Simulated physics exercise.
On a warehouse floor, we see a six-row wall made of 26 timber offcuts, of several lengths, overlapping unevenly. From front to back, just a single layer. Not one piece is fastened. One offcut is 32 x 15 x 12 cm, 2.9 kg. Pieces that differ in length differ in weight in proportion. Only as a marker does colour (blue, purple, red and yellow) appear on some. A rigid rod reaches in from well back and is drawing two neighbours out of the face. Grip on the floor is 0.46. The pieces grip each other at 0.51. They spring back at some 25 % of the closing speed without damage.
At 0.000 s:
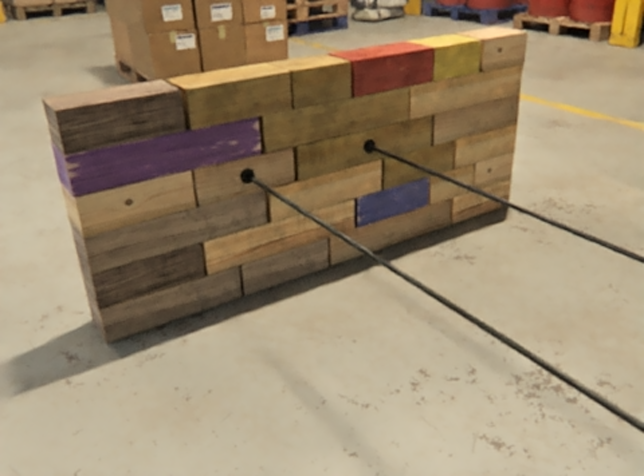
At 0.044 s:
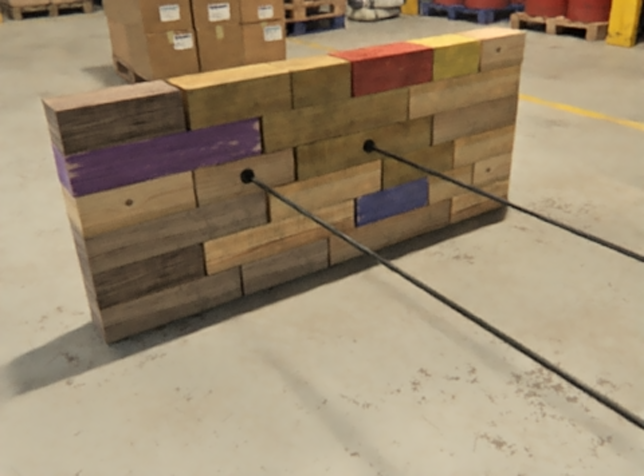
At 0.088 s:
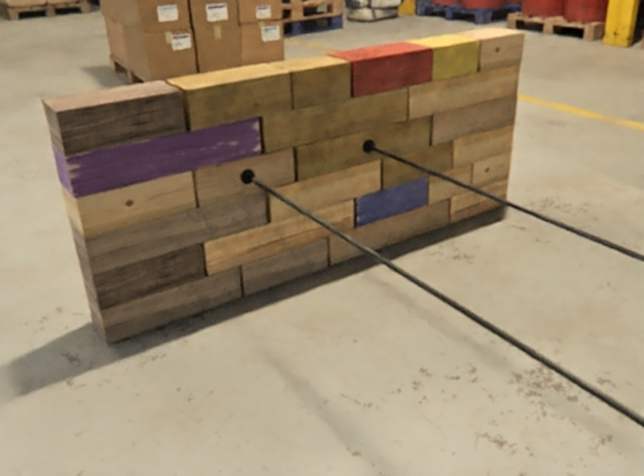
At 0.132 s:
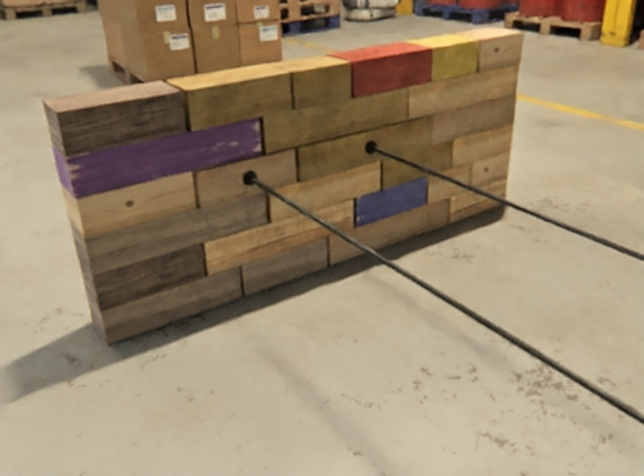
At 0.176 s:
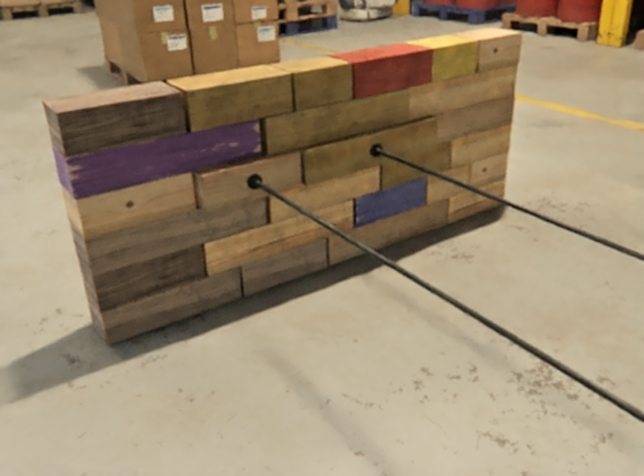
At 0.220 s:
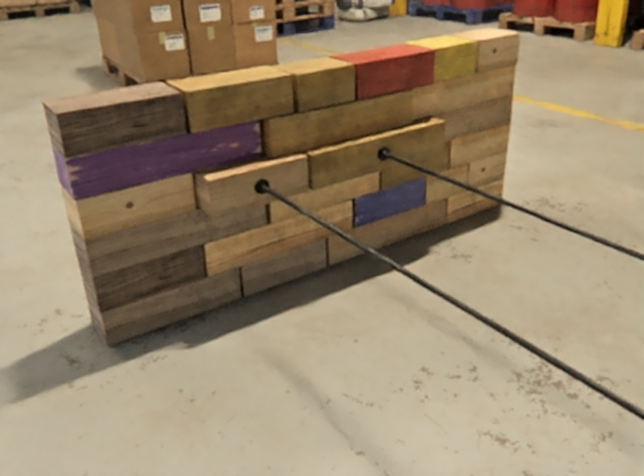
Two neighbouring blocks in a wooden wall slid partway out of its face, drawn by two dark rods, after sitting still at first; the red block on top shifted slightly too.
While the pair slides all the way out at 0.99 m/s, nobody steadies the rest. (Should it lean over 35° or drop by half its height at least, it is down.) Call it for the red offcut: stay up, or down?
Down.
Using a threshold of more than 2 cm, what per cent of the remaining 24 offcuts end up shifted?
The answer is 15 percent.
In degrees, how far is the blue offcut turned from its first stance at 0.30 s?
Something like 0°, give or take.
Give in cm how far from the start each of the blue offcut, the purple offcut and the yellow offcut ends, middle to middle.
Start to finish, close to blue 0, purple 0, yellow 0 centimetres.
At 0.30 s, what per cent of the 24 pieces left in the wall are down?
0 %.
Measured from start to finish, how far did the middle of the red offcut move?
I'd put it at near 56 cm.
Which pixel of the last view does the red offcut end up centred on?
In the final view it ends up around pixel (401, 236).
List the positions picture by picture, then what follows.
In the first picture (we follow the side turned to the camera; the camera moves round a little), pulled offcut (219, 175) not yet moving; red offcut (395, 71); blue offcut (395, 202); yellow offcut (458, 60); no other piece has moved.
Pulled offcut (219, 175) not yet moving; red offcut (395, 72), in the second picture.
Pulled offcut (219, 176) not yet moving; red offcut (394, 72), in the third picture.
Pulled offcut (221, 177) 13 mm out; red offcut (394, 72), in the fourth picture.
Pulled offcut (226, 181) 46 mm out; red offcut (396, 73) displaced 14 mm; 3 stirred so far, in the fifth picture.
Pulled offcut (233, 186) 9 cm out; red offcut (398, 74) displaced 31 mm; yellow offcut (455, 61); purple offcut (172, 157); 4 stirred so far, in the sixth picture.
Around 0.30 s, none of the 24 other offcuts down, 9 disturbed; red offcut displaced 7 cm.
Around 0.44 s, none of the 24 other offcuts down, 7 disturbed; red offcut displaced 12 cm; yellow offcut displaced 20 mm.
Around 0.68 s, 3 of the 24 other offcuts down; red offcut tipped 42°, 6 cm lower.
Around 0.94 s, 3 of the 24 other offcuts down; red offcut on its side.
Finally (2.0 s), 3 of the 24 other offcuts down; red offcut upside down; purple offcut unmoved; yellow offcut displaced 19 mm. Seen by the last camera, middles, red offcut near (401, 236), purple offcut near (163, 151).
